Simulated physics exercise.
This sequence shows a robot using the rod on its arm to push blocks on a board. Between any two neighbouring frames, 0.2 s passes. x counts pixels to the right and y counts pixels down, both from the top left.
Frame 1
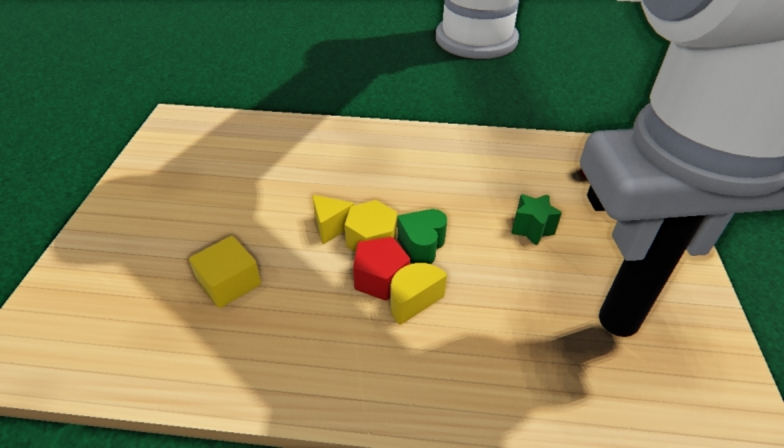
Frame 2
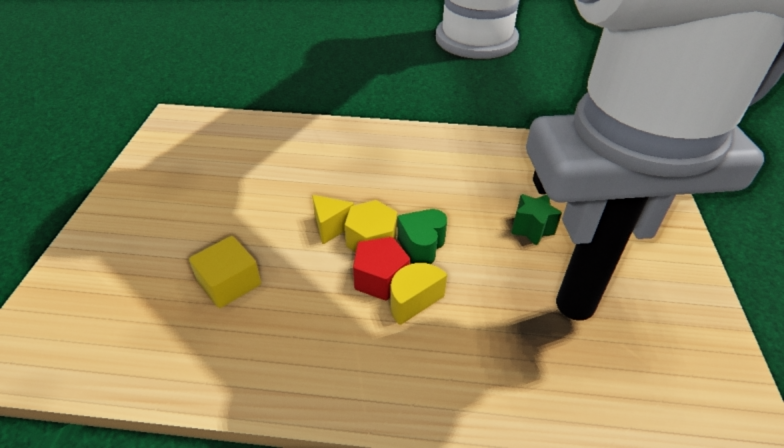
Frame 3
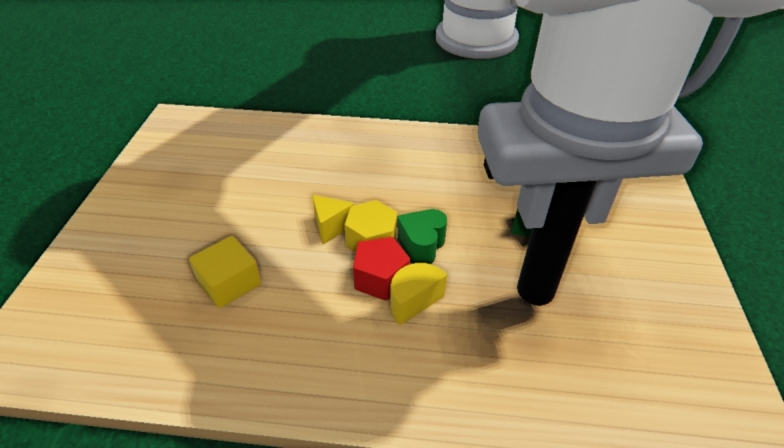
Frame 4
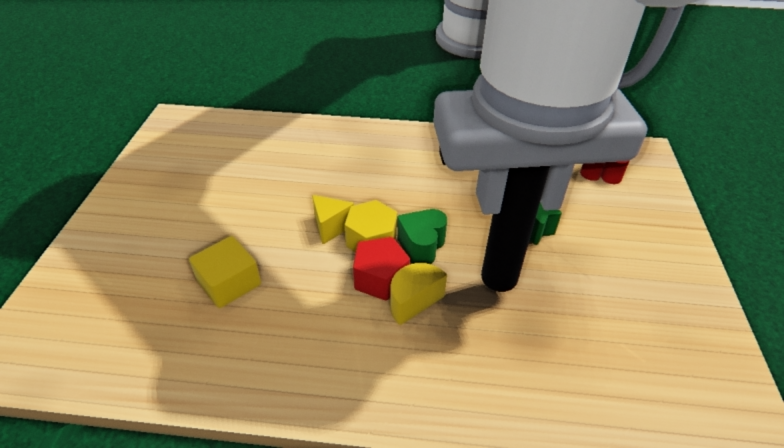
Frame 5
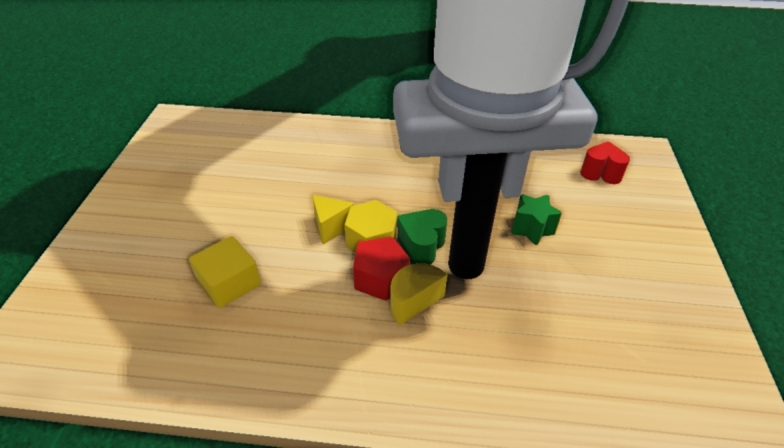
Robot arm with a black rod moving left across a wooden board towards clustered yellow, red and green blocks, which stay still.
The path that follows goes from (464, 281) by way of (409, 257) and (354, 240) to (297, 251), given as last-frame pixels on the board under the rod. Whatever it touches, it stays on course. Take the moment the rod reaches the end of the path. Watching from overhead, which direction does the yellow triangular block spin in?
It turns round anticlockwise.
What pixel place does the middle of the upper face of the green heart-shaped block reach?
The green heart-shaped block ends near (407, 204).
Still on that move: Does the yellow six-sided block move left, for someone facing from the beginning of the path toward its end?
It seems not.
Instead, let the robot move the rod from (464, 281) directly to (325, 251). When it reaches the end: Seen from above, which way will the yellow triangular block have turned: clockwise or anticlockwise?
Turns anticlockwise.
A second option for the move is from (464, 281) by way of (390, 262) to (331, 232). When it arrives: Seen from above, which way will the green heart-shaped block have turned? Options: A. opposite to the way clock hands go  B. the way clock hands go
That would be B.
What follows on the original path. One third of the way, rod (408, 243); yellow triangular block (323, 204), turned 20° anticlockwise; yellow six-sided block (361, 213), turned 15° anticlockwise; green heart-shaped block (410, 209), turned 55° clockwise.
Two thirds of the way, rod (354, 226); yellow triangular block (288, 193), turned 50° anticlockwise; yellow six-sided block (324, 199), turned 15° anticlockwise; red pentagonal block (370, 256), turned 25° anticlockwise; green heart-shaped block (407, 204), turned 80° clockwise.
At the end, rod (294, 237); yellow triangular block (277, 190), turned 40° anticlockwise; yellow six-sided block (312, 194); red pentagonal block (370, 256), turned 25° anticlockwise; green heart-shaped block (407, 204), turned 80° clockwise.
